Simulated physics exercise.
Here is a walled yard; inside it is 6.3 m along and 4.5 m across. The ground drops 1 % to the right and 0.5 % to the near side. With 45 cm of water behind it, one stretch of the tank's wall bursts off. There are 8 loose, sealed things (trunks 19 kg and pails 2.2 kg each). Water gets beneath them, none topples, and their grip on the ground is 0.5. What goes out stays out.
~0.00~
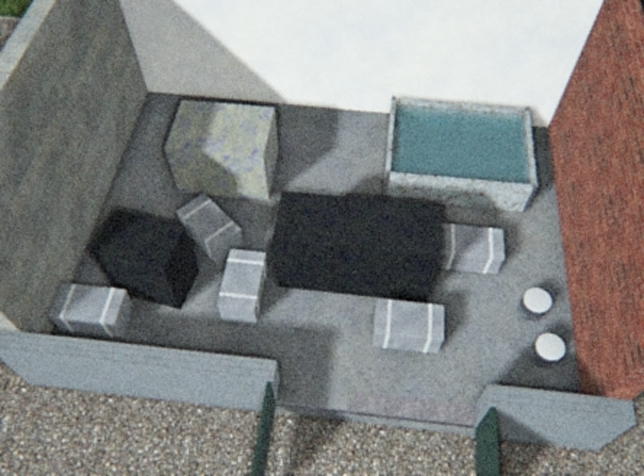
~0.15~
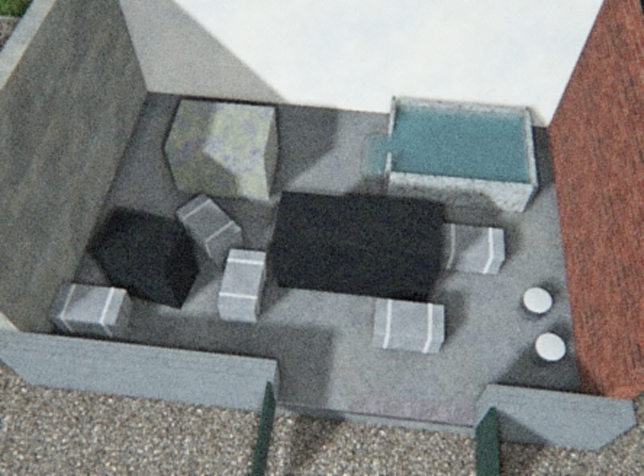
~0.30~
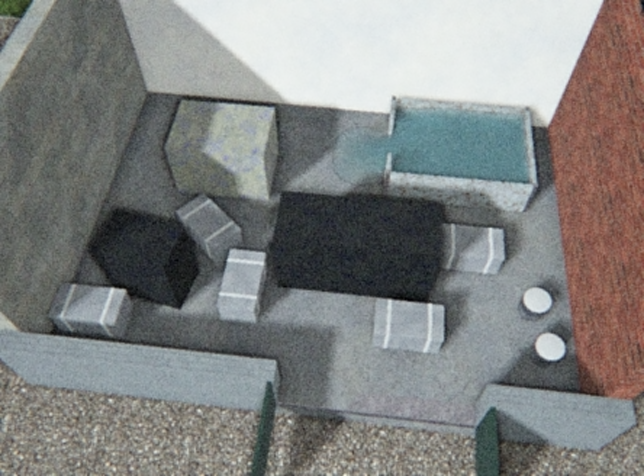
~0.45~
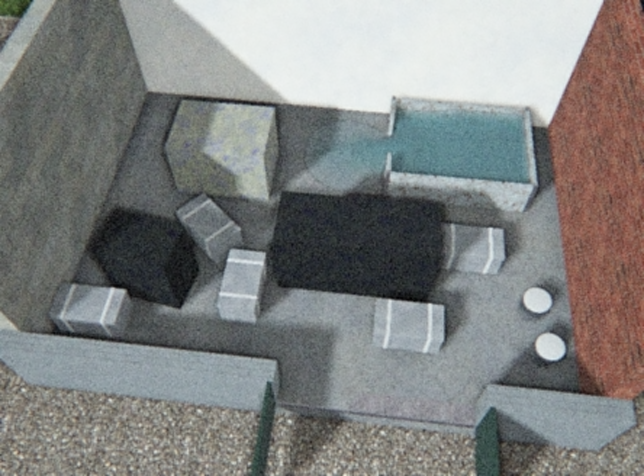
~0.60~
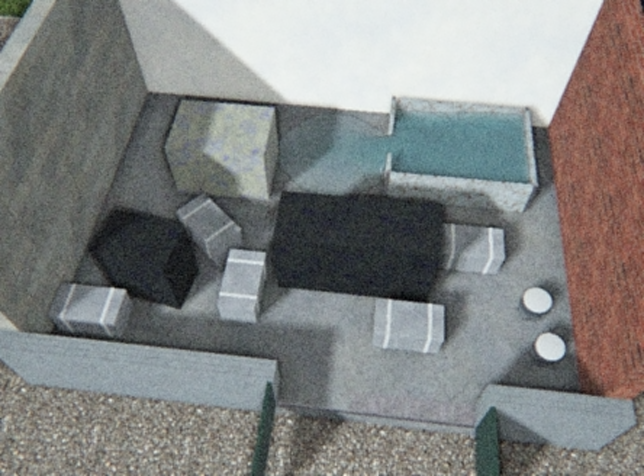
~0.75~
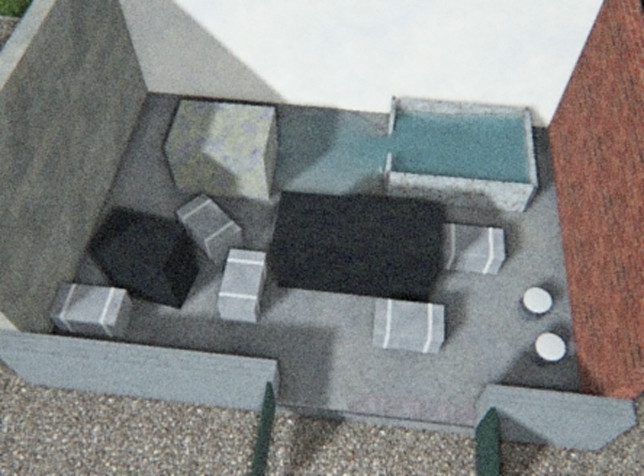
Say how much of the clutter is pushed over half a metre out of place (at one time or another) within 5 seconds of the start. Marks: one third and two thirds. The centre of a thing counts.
Share: Not even a third.
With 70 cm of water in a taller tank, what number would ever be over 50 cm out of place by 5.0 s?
Then 3.
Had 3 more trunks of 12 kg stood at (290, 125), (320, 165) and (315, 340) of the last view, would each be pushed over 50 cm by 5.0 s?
In turn: Past it, over, under.
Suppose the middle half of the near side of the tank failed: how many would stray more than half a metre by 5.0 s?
Then 4.
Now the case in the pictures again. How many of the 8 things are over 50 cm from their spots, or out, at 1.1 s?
By then 0.
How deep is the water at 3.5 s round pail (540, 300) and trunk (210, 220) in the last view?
Roughly 0 and 3 cm.
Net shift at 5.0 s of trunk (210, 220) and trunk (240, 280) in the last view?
In that order: 5 cm, 60 cm.
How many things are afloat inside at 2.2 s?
I count 1.
After 1.1 s 0 of 8 are over 50 cm from their spots; 0 afloat.
After 2.2 s 1 of 8 are over 50 cm from their spots; 1 afloat.
After 3.5 s 1 of 8 are over 50 cm from their spots; 1 afloat.
After 5.0 s 2 of 8 are over 50 cm from their spots, and 2 have been at some point; 2 afloat.
